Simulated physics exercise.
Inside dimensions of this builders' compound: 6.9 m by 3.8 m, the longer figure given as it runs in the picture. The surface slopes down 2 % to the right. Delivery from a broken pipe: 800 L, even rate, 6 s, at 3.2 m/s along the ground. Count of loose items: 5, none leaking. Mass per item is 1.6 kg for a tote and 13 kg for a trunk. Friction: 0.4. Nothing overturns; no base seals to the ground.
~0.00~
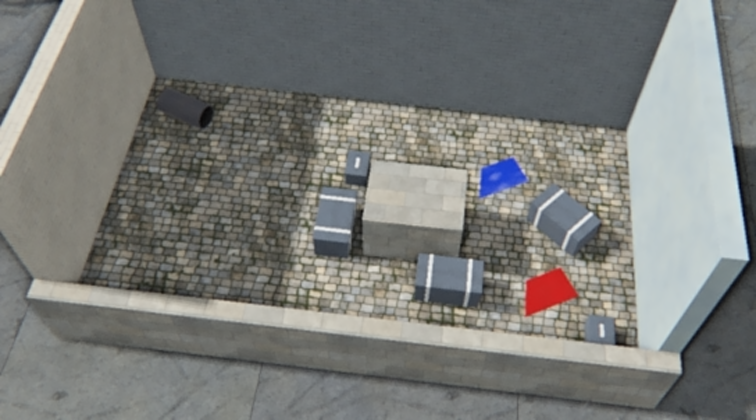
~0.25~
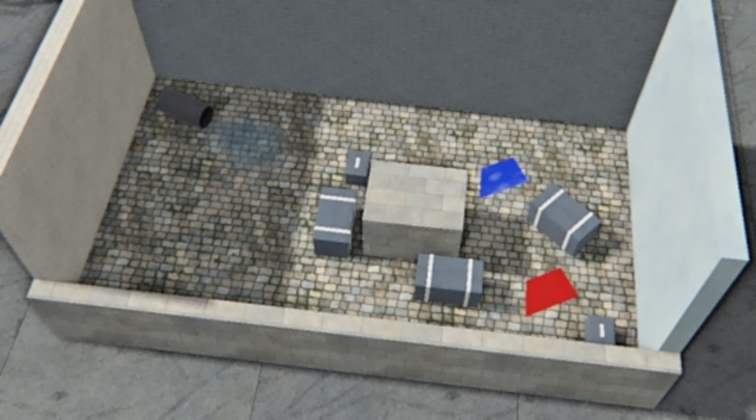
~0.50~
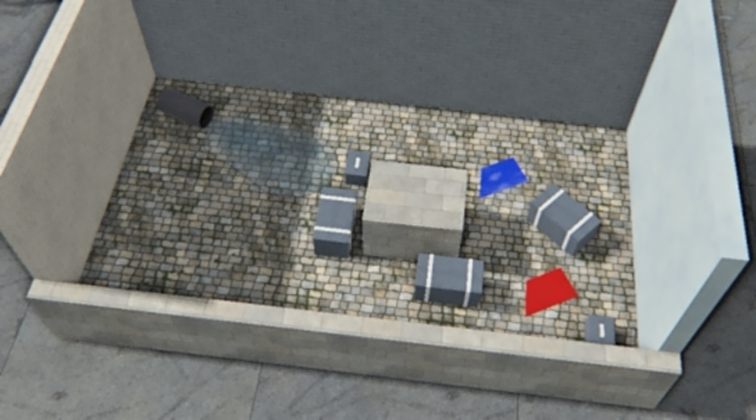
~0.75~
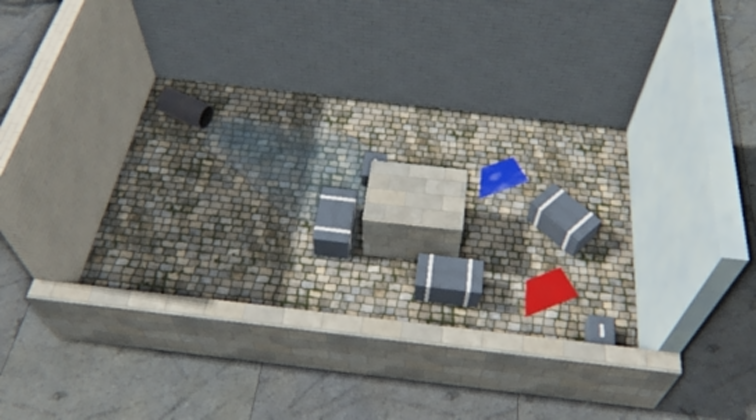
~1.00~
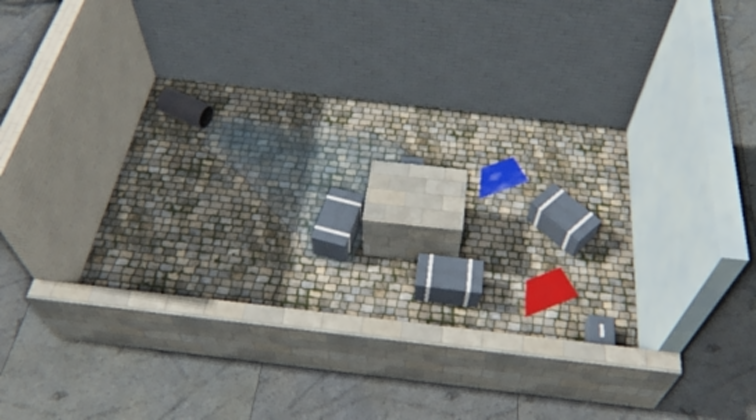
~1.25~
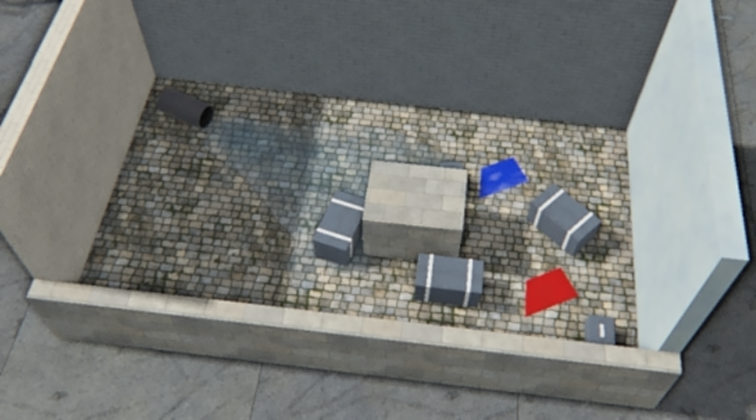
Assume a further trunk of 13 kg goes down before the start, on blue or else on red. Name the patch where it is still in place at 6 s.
Red.
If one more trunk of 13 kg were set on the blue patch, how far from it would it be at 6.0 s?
I'd put it near 100 cm.
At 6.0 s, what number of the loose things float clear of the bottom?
At that instant the tally stands at 3.
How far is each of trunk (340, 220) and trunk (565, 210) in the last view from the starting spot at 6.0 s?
First 100 cm, then 80 cm.
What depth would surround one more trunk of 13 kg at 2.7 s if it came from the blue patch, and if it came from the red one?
Depth in order asked: 4 cm, then 0 cm.
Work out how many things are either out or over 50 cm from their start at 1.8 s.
1 of them.
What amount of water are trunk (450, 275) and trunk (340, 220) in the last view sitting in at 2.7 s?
Close to 0 and 3 centimetres.
After 1.8 s on blue it would be 16 cm off in 3 cm of water; on red it would be 0 cm off in 0 cm of water.
After 2.7 s on blue it would be 100 cm off in 4 cm of water; on red it would be 0 cm off in 0 cm of water.
After 4.2 s on blue it would be 162 cm off in 11 cm of water; on red it would be 0 cm off in 2 cm of water.
After 6.0 s on blue it would be 103 cm off in 7 cm of water; on red it would be 0 cm off in 3 cm of water.
